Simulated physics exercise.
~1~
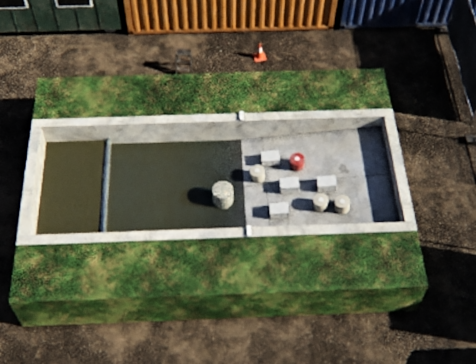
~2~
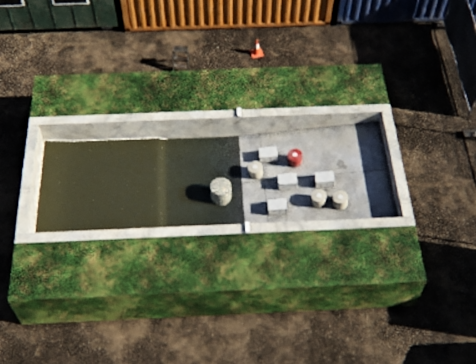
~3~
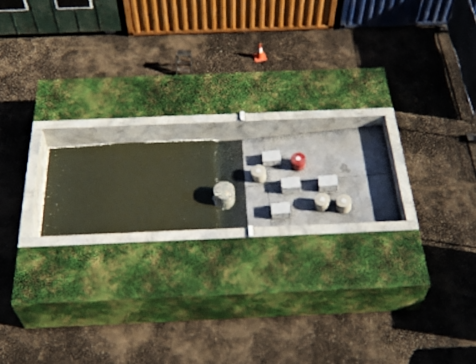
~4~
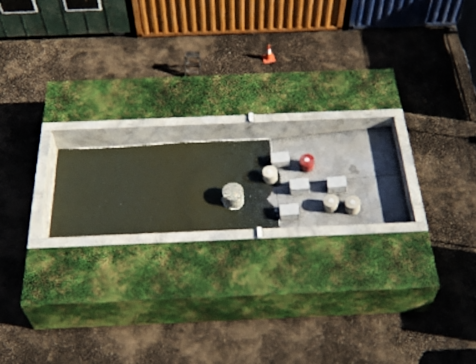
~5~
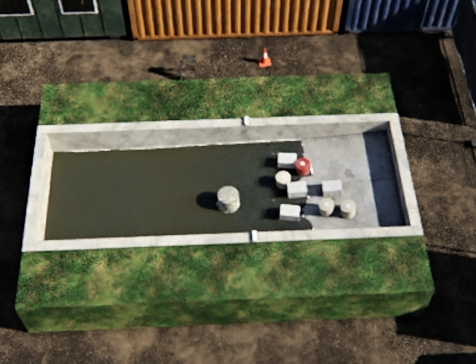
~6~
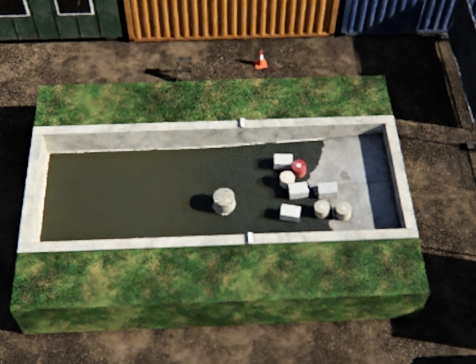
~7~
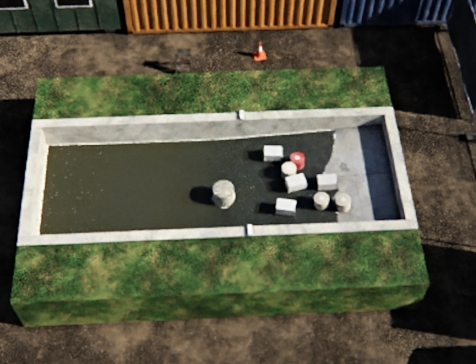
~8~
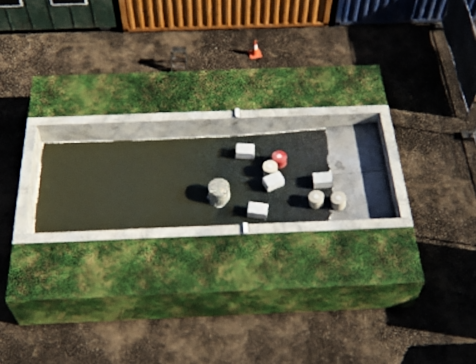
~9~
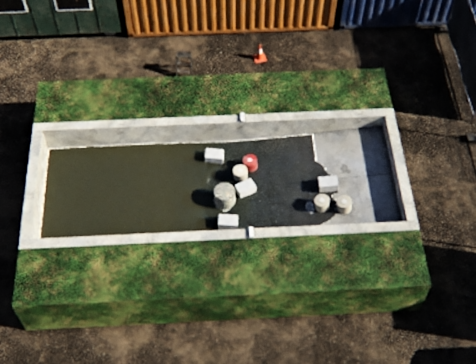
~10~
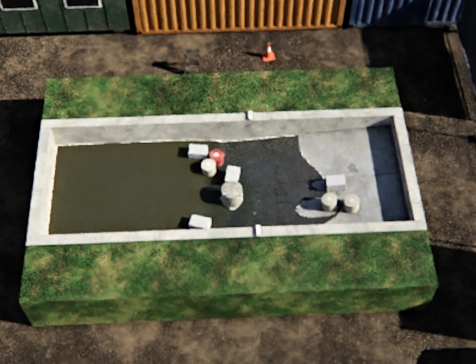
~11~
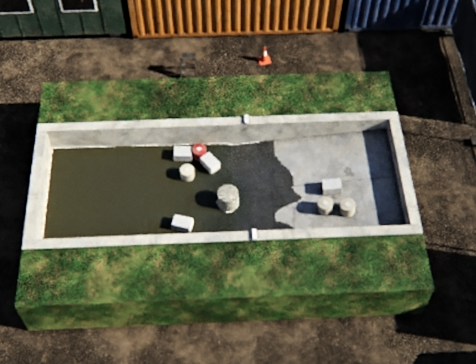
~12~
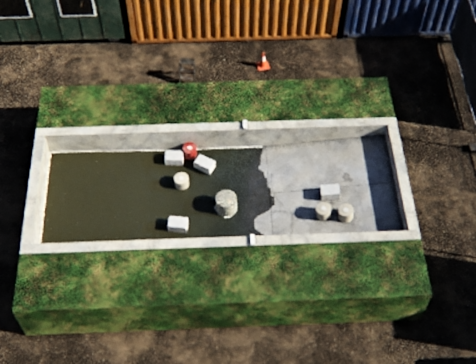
A walled concrete ramp held murky water at its left end, which surged right up the slope among white crates and tubs, then drained back left, carrying a red tub and several others with it while three pieces stayed stranded on the ramp.
